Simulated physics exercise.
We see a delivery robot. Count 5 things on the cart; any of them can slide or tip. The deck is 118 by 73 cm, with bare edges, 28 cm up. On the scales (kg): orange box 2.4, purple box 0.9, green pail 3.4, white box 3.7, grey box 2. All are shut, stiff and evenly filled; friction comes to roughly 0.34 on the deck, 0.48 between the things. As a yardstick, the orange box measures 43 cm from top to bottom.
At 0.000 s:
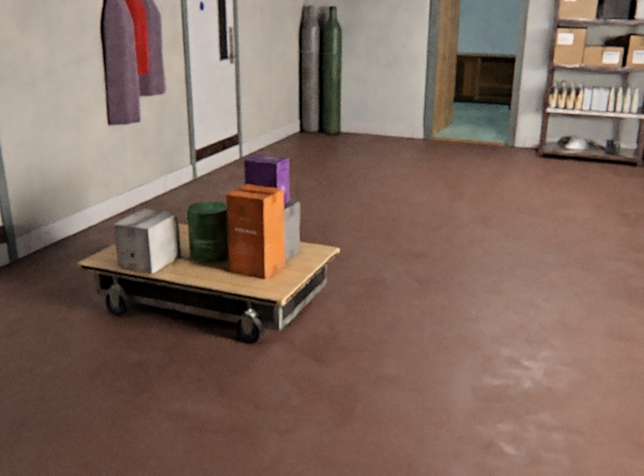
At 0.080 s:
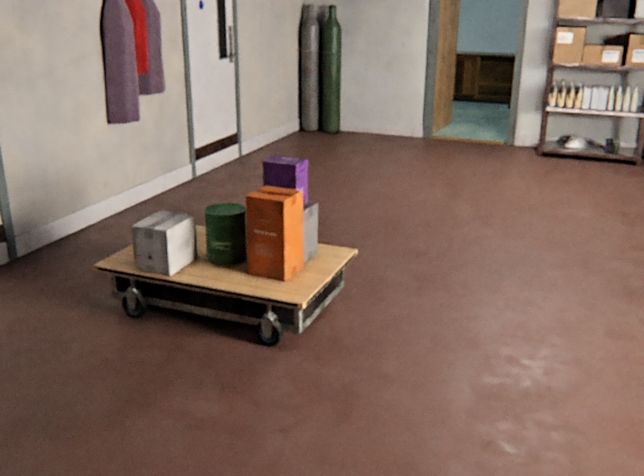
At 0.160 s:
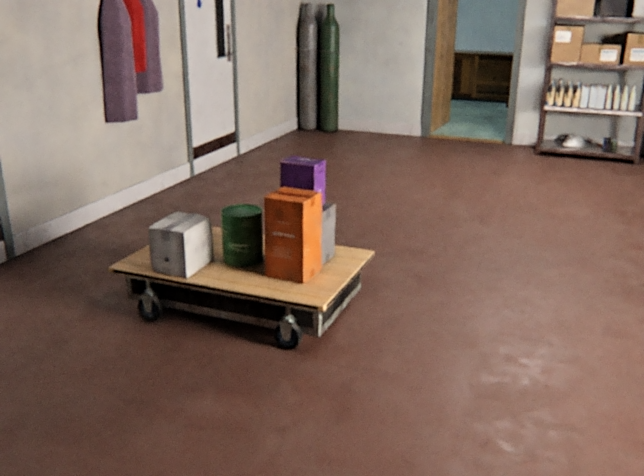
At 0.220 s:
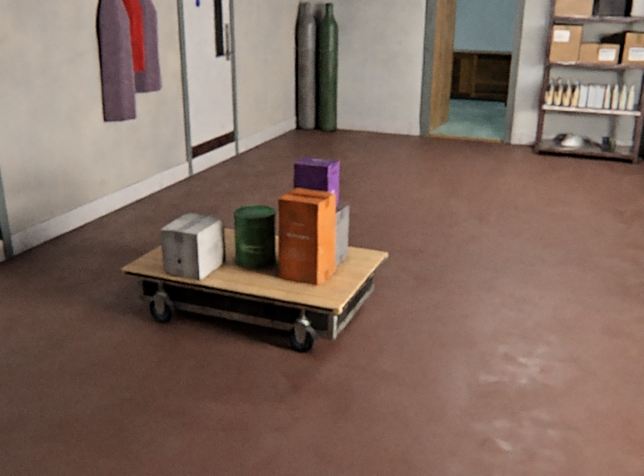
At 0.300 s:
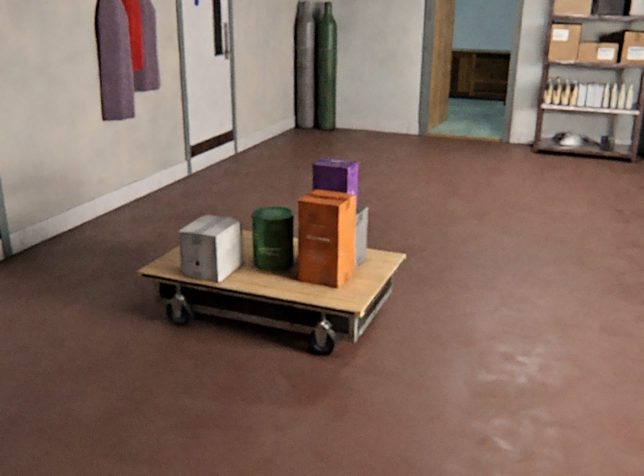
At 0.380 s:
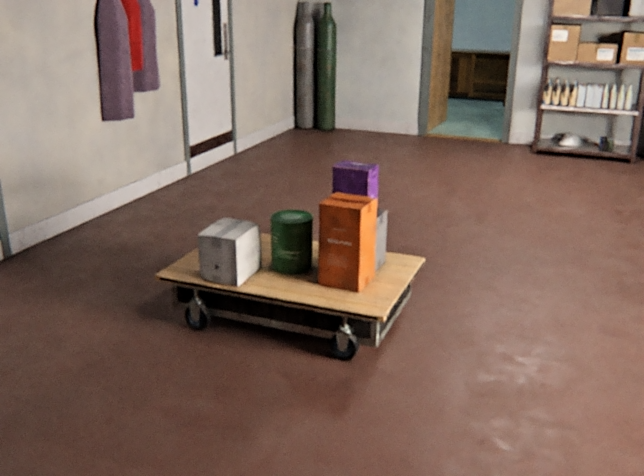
To begin with, a flat wooden-topped cart carrying white, orange, purple and grey boxes and a green pail stands left of centre on a reddish-brown floor. It then rolls steadily to the right and slightly nearer, with nobody in view, while the load rides along with no clear shift on the deck.
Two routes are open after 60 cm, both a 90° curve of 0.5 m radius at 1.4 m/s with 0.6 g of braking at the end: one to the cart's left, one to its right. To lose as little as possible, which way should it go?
Fewer things are lost with the right turn.
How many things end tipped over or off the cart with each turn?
Left: 5; right: 4.
Turning left. Around 0.78 s, cart has run 109 cm, turned 39°; orange box now off the cart; purple box shifted 41 cm near (464, 190); grey box shifted 38 cm.
Around 0.98 s, cart has run 137 cm, turned 71°; purple box, white box and grey box now off the cart; green pail shifted 35 cm.
Around 1.38 s, cart has run 184 cm, turned 90°; green pail now off the cart.
Finally (1.9 s), off the cart, orange box, purple box, green pail, white box and grey box. In the last view, orange box near (614, 313).
Turning right instead, orange box, purple box, green pail and grey box tipped over or off the cart, 4 of 5 in all.
